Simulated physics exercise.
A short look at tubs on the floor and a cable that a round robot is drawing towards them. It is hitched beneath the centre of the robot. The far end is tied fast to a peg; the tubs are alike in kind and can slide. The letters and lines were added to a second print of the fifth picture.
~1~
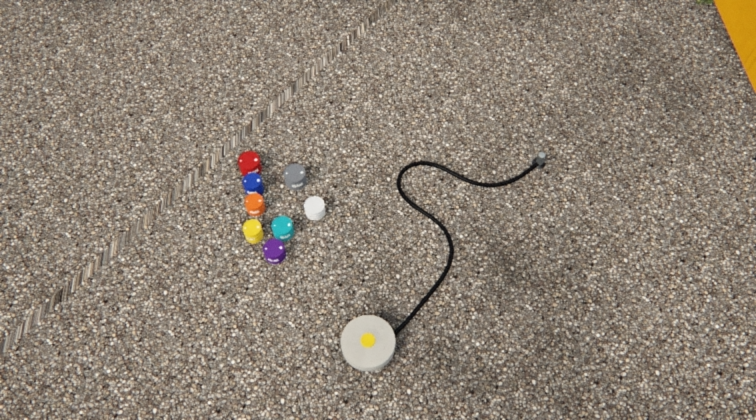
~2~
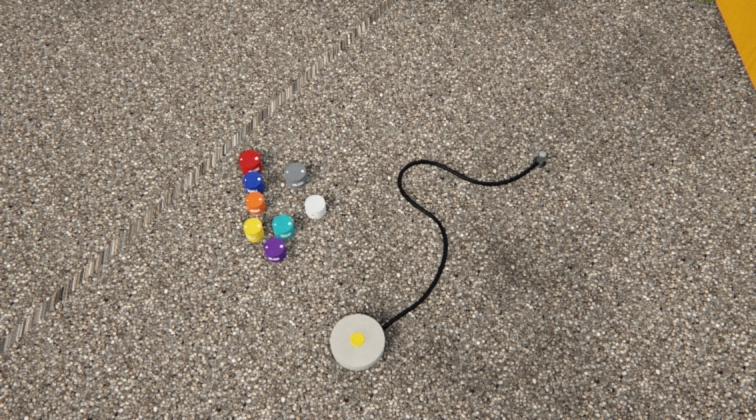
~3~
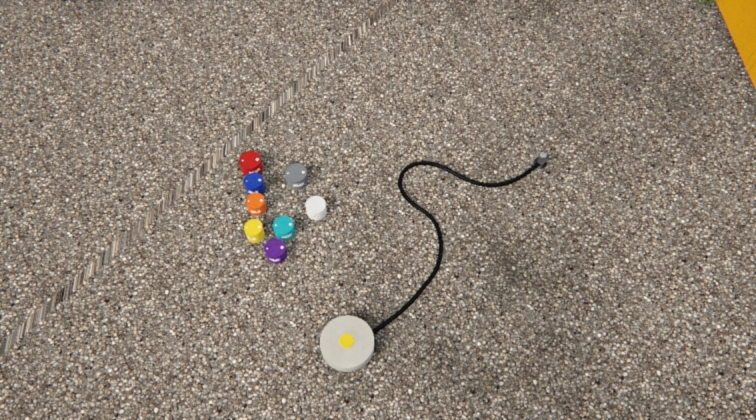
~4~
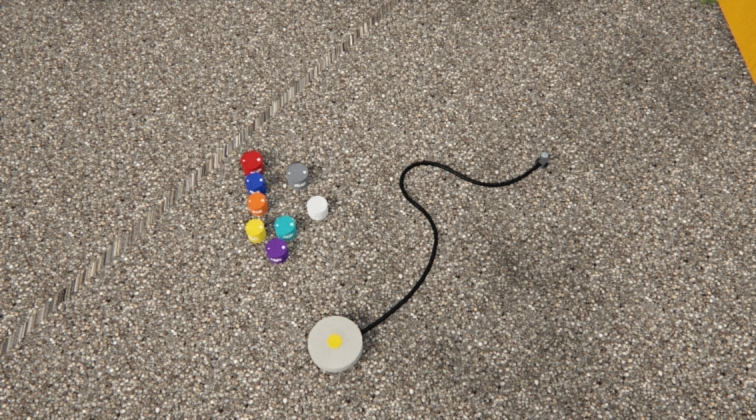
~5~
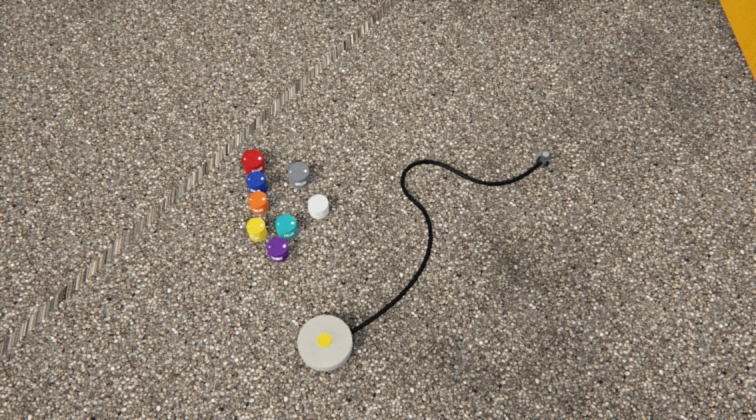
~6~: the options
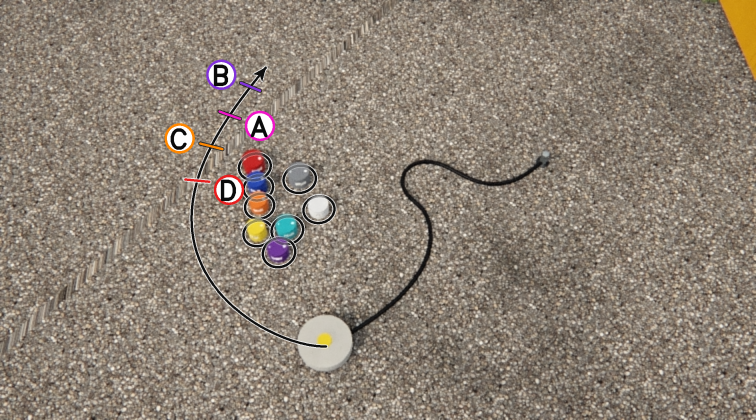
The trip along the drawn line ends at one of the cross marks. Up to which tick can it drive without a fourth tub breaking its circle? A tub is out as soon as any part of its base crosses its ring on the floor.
D.
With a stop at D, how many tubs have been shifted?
By then, three.
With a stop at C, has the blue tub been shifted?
Yes.
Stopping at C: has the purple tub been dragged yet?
Yes.
On the marked copy, A at (230, 115); B at (251, 87); C at (211, 146); D at (197, 181); the route from (326, 347) via (192, 218) to (266, 67).
Taking D. A third of the way, robot (239, 309).
Two thirds of the way, robot (193, 242).
When it is over, robot (195, 176); yellow tub (258, 219); turquoise tub (292, 217); purple tub (275, 228); three over the rings.
As for the rest, A has eight over the rings; B has eight over the rings; C has six over the rings.
